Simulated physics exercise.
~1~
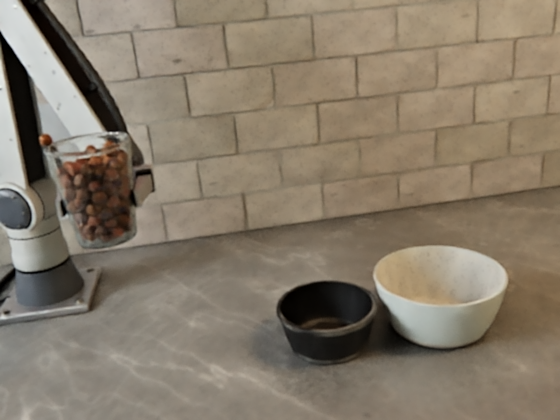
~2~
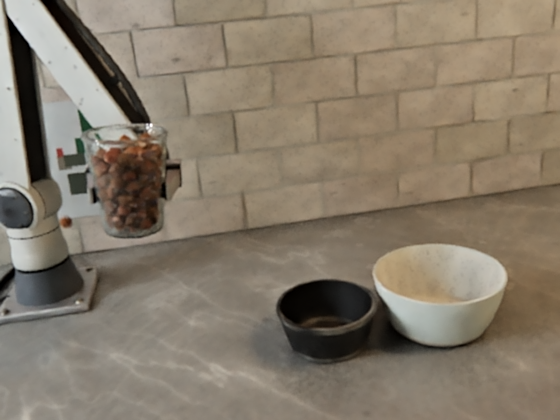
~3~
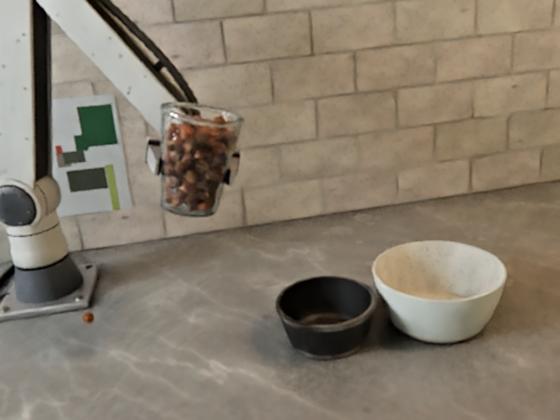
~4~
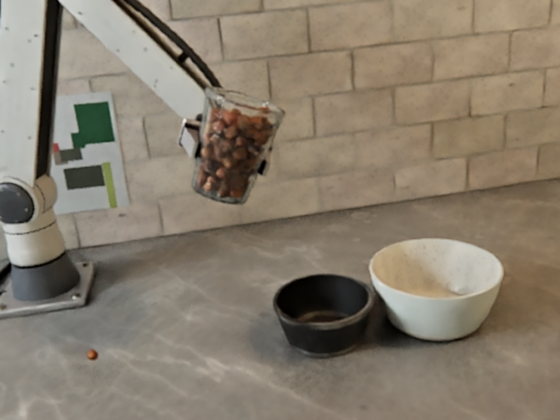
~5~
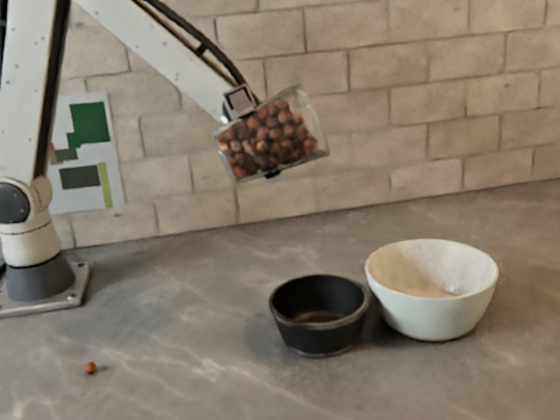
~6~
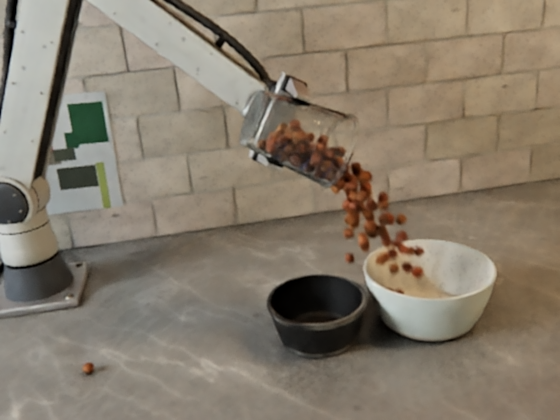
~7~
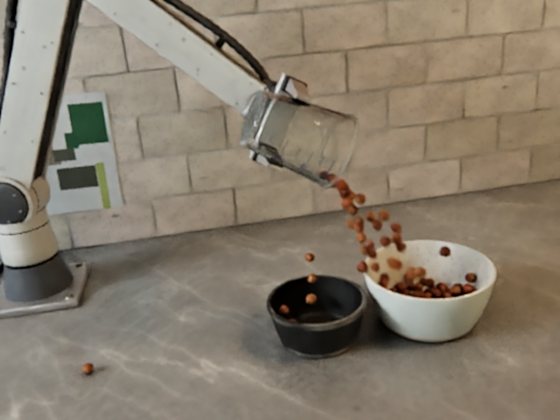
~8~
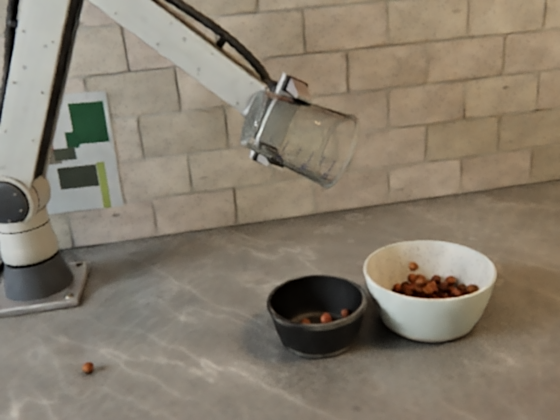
On a grey countertop, a robot arm carries a clear beaker rightward, pouring hazelnuts mostly into a white bowl, some into a black one.
